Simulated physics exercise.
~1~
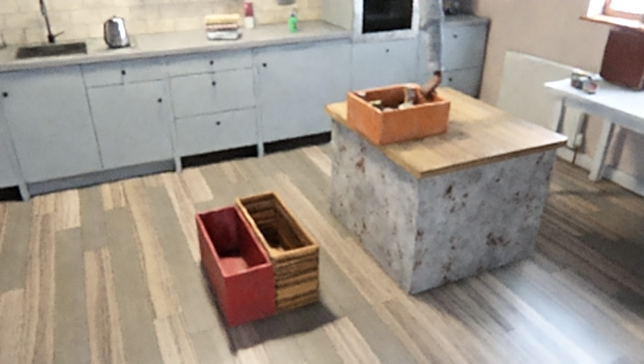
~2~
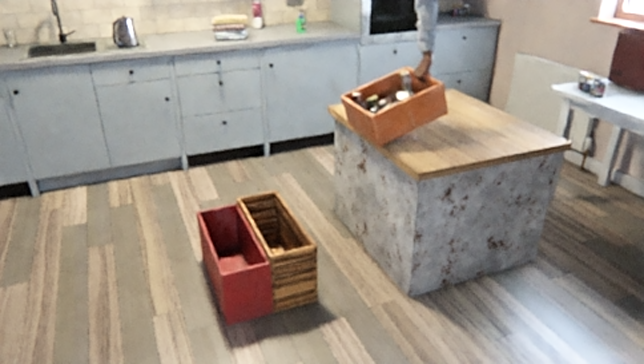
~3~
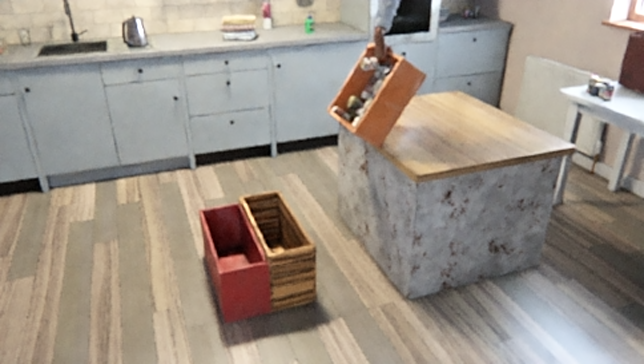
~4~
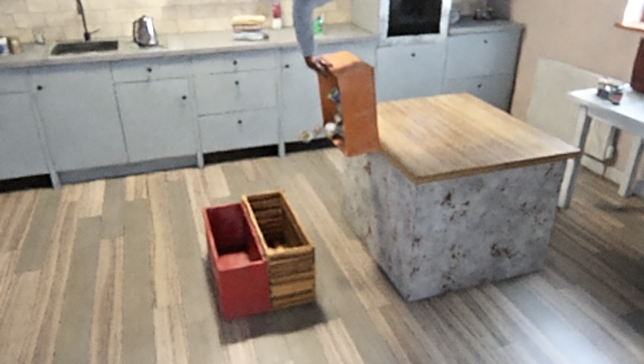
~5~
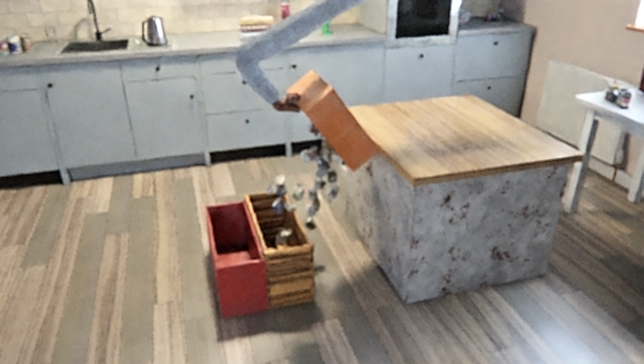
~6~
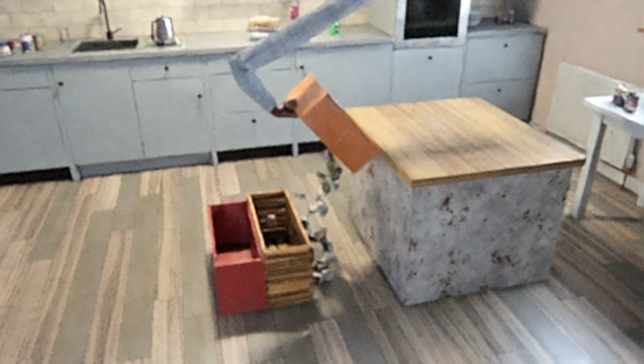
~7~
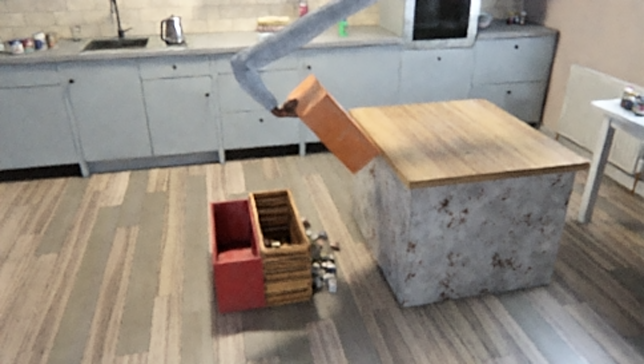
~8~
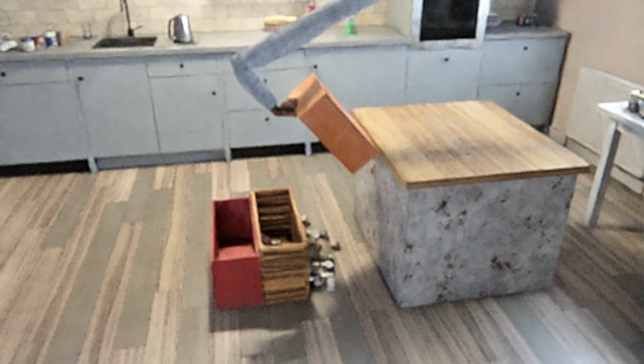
Orange box tipping over a kitchen bench edge, held by a grey arm, spilling small cartons partly into a wooden trough, mostly onto floor.
